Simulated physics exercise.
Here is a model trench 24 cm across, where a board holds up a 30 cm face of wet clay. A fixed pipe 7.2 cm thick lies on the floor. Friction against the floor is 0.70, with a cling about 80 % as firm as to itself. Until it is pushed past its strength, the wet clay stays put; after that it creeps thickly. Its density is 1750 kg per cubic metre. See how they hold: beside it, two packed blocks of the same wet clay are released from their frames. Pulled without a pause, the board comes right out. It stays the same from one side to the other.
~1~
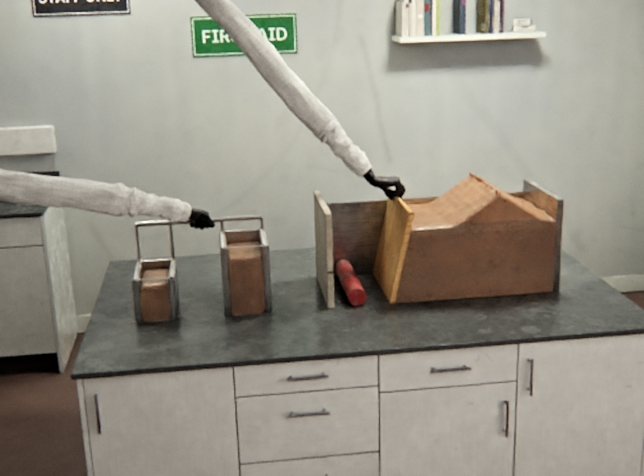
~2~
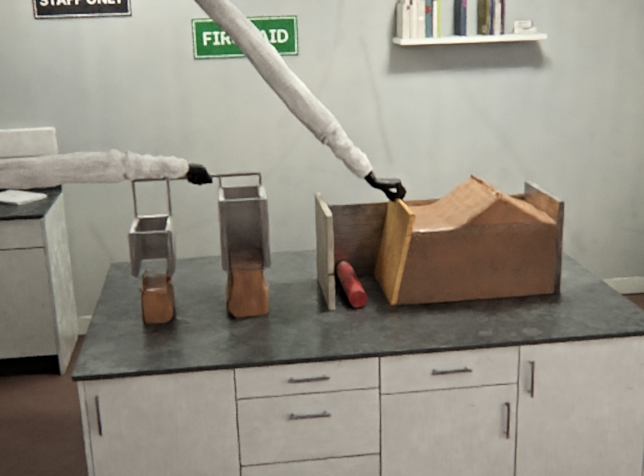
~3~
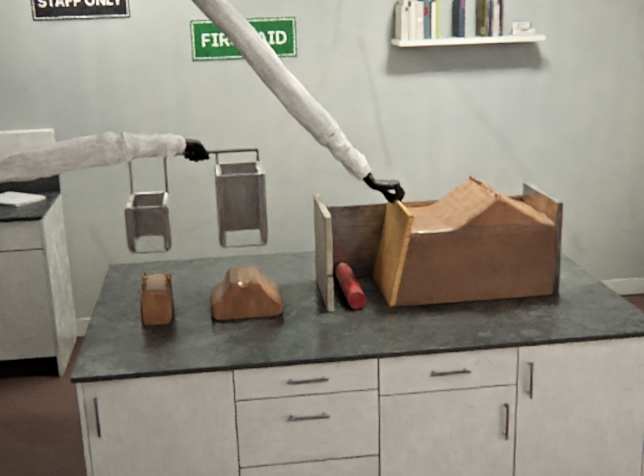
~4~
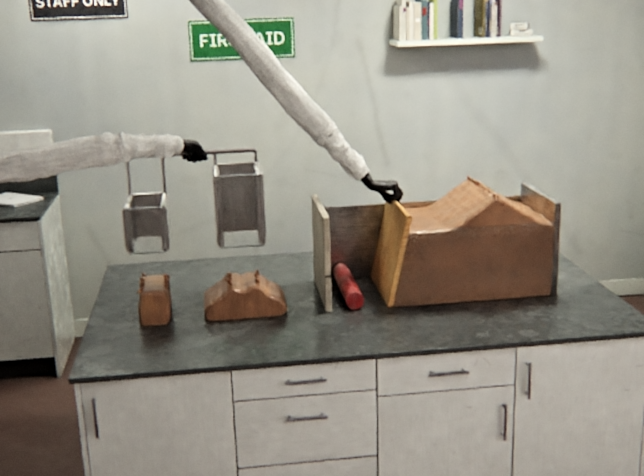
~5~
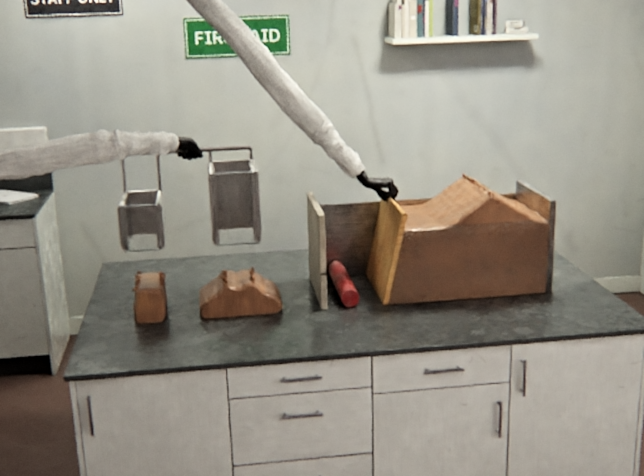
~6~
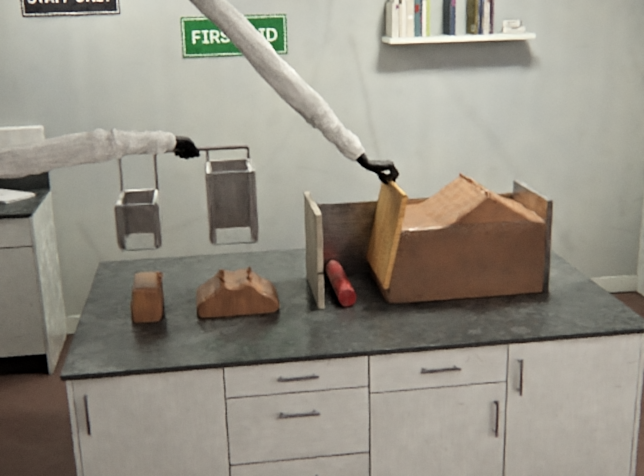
Two metal holders were lifted by a gloved hand off two brown clay blocks, and the taller block slumped into a low mound; then another hand began pulling up the yellowish board beside the big clay pile.
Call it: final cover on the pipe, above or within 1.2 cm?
Final cover is above 1.2 cm.
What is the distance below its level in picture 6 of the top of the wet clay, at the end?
About 8.5 cm.
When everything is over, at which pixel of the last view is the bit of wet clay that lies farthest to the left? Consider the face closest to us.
You'll find it close to (347, 286).
Last picture + 0.22 s, the fallen stuff reaches 5 % of the way across and nothing lies on the pipe.
Last picture + 0.47 s, the fallen stuff reaches 45 % of the way across and nothing lies on the pipe.
Last picture + 0.73 s, the fallen stuff reaches 62 % of the way across and 3.2 cm lies on the pipe.
Last picture + 0.98 s, the fallen stuff reaches 62 % of the way across and 3.2 cm lies on the pipe.
Last picture + 1.03 s, the fallen stuff reaches 62 % of the way across and 3.2 cm lies on the pipe.
